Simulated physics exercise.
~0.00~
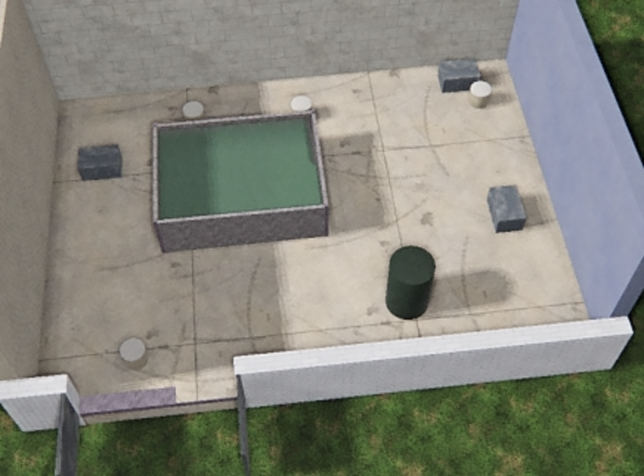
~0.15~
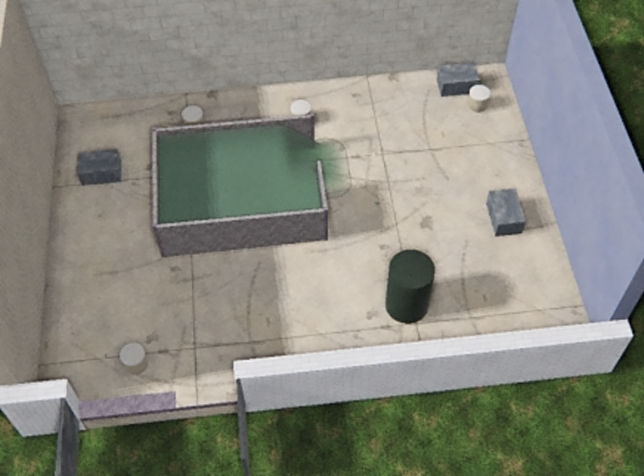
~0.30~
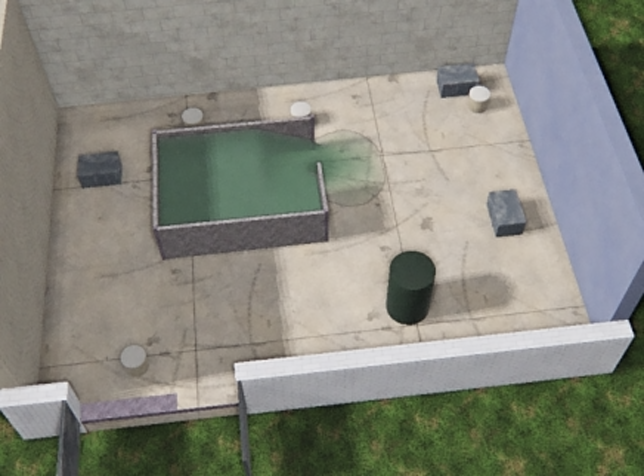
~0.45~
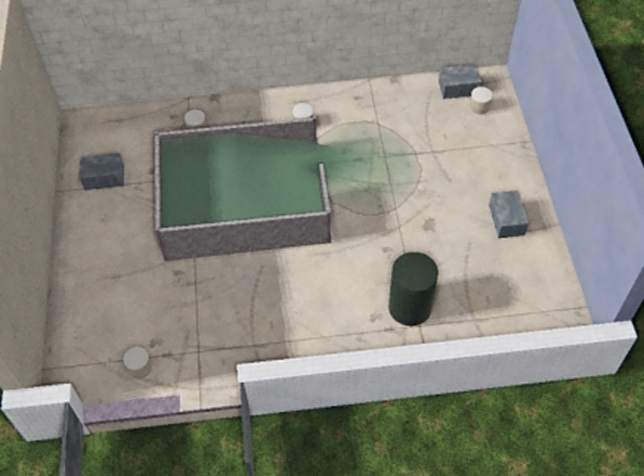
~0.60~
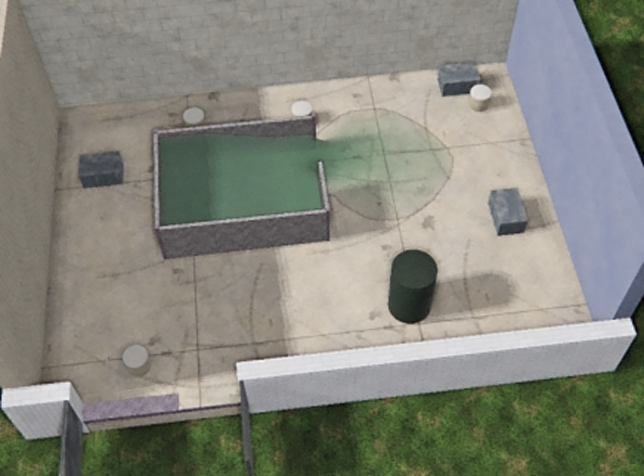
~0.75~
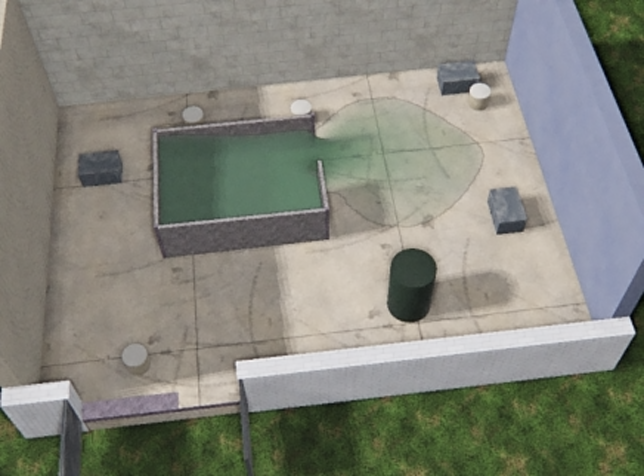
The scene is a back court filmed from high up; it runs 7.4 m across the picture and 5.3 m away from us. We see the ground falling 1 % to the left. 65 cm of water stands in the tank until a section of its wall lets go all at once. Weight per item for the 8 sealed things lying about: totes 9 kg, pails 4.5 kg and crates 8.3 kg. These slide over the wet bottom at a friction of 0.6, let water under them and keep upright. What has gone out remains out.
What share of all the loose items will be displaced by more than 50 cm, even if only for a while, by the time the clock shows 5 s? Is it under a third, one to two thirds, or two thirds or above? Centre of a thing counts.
A middle portion gets shifted, a third or more but short of two thirds.
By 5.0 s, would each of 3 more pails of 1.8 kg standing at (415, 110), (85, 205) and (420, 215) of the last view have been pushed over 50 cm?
One after another they come out above it, inside the limit, above it.
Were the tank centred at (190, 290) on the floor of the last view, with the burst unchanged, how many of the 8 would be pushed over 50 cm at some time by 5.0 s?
So the tally would be 3.
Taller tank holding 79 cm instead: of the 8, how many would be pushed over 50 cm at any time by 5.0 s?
Count: 3.
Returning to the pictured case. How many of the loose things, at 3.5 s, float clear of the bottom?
Count: 3.
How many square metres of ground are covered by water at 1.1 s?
At that time the wet patch spans about 12 m2.
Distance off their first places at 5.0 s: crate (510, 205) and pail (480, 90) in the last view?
The first ends 200 centimetres from its start and the second 80 centimetres.
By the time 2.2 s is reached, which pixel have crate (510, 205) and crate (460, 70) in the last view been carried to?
Approx. (553, 216); approx. (488, 48).
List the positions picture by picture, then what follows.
A tote at (168, 130) rests on the ground; a pail at (193, 109) rests on the ground; water covers 3.8 m2; 0 of 8 have shifted, in the first frame.
A tote at (168, 135), on the bottom; a pail at (192, 113) rests on the ground; 4.4 m2 under water; 0 of 8 have shifted, in the second frame.
A tote at (168, 137) rests on the ground; a pail at (192, 115), on the bottom; water covers 5.1 m2; 0 of 8 have shifted, in the third frame.
A tote at (170, 139) rests on the ground; a pail at (195, 117) rests on the ground; 6.1 m2 under water; 0 of 8 have shifted, in the fourth frame.
A tote at (169, 137) rests on the ground; a pail at (194, 115), on the bottom; 7.2 m2 under water; 0 of 8 have shifted, in the fifth frame.
A tote at (168, 135), on the bottom; a pail at (193, 114), on the bottom; water covers 8.5 m2; 0 of 8 have shifted, in the sixth frame.
After 1.1 s 0 of 8 are over 50 cm from their spots; 0 afloat.
After 2.2 s 3 of 8 are over 50 cm from their spots; 3 afloat.
After 3.5 s 1 of 8 are over 50 cm from their spots; 3 afloat.
After 5.0 s 3 of 8 are over 50 cm from their spots, and 3 have been at some point; 3 afloat.
